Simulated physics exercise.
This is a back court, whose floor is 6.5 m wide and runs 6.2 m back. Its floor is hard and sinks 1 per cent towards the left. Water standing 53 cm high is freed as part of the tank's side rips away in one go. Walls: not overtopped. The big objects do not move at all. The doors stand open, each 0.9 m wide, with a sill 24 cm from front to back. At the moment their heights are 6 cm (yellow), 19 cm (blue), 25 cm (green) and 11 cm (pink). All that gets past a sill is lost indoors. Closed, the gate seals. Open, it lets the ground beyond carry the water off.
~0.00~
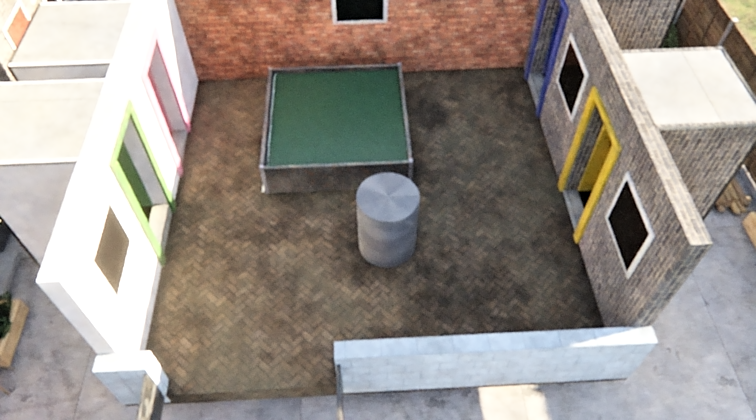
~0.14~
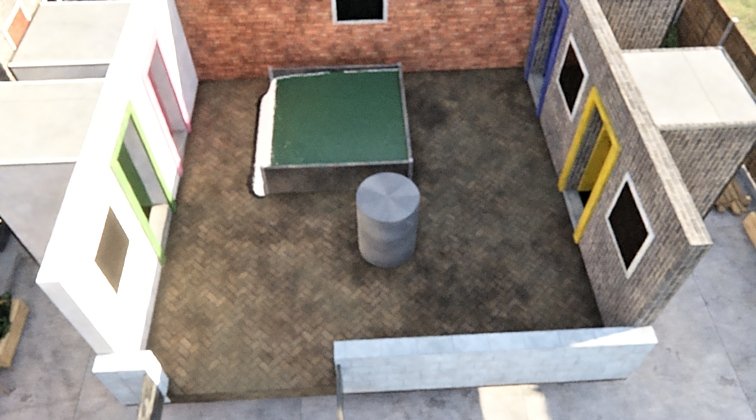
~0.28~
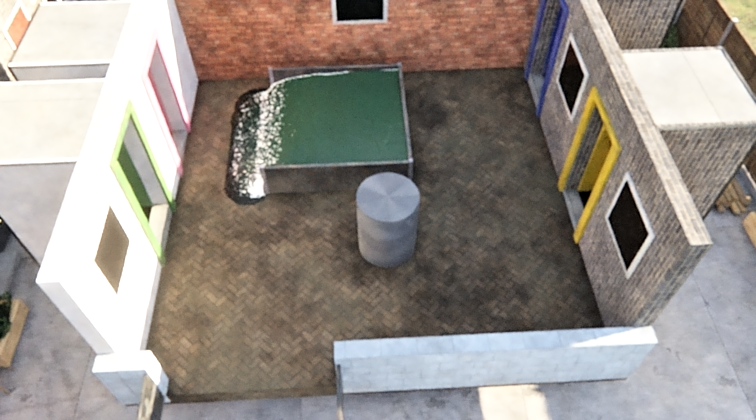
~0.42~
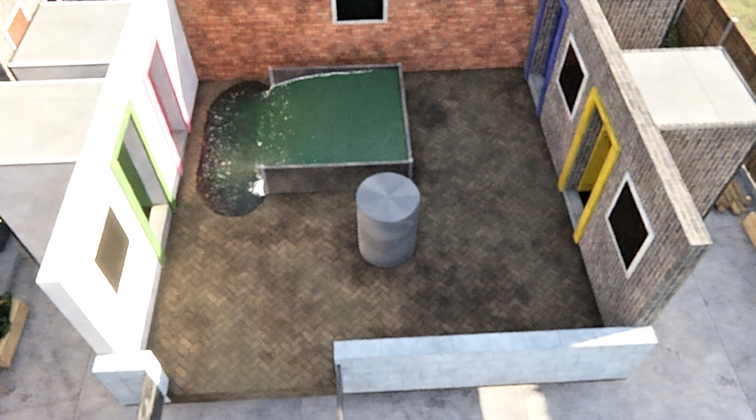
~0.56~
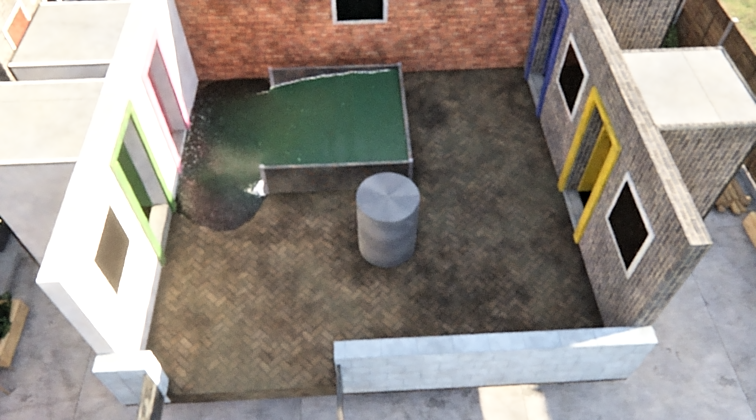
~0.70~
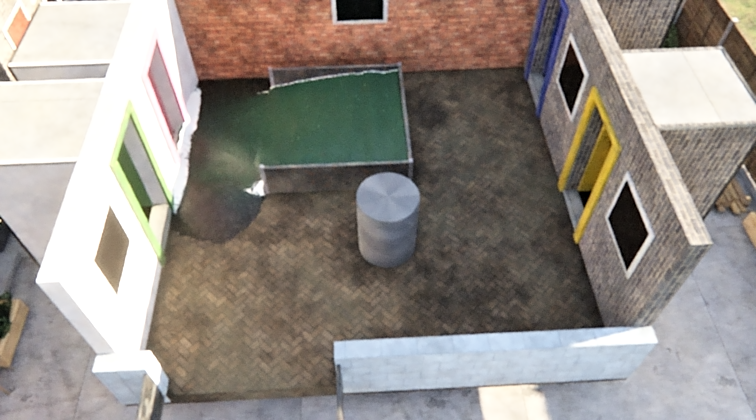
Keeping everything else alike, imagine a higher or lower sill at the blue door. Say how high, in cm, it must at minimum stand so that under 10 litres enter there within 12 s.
It must stand at least about 12 cm high.
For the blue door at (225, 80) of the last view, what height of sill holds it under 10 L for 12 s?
Minimum: Close to 33 cm.
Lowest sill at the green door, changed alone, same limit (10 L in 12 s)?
For green, a step near 15 cm.
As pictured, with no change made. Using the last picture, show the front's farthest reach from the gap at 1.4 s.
Around (156, 298).
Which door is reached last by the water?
Door: Yellow.
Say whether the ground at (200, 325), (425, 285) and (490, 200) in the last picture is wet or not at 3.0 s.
In order: Soaked, untouched, untouched.
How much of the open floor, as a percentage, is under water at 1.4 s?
Near 20 per cent of the open floor.
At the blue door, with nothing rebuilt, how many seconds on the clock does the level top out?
At roughly 4.5 s.
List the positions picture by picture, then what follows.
In the first frame, the tank at (336, 116) is whole and still, 53 cm deep; the blue door at (544, 53) is dry.
In the second frame, the gap is at (271, 131), the front 0.2 m out at (255, 191); the back of the tank holds 53 cm.
In the third frame, water pours out at (272, 133) and has run 0.7 m, to (231, 190); about 11 cm deep outside, 53 cm at the back.
In the fourth frame, the front is at (204, 160), 1.2 m from the gap at (272, 134); 3.1 m2 of floor is wet, 53 cm left at the back.
In the fifth frame, water pours out at (272, 134) and has run 1.6 m, to (176, 198); about 8 cm deep outside, 53 cm at the back.
In the sixth frame, the gap is at (272, 135), the front 1.7 m out at (170, 165); the back of the tank holds 51 cm; 5.0 m in a straight line remain to the blue door at (544, 53).
After 1.4 s water covers 20 % of the floor, deepest (44 cm) near (199, 83); it has not reached the blue door.
After 3.0 s water covers 35 % of the floor, deepest (34 cm) near (199, 83); it has not reached the blue door.
After 12.0 s water covers 90 % of the floor, deepest (10 cm) near (196, 95); 2 cm at the blue door, 0 litres in over its 19 cm sill.
At the blue door as built, the water arrived by 4.2 s and peaked near 15 cm at 4.6 s.
With a sill of 10 cm, 21 litres would have come in within the 12 s; with 13.5 cm, 6 litres. So under 10 litres takes about 12 cm.
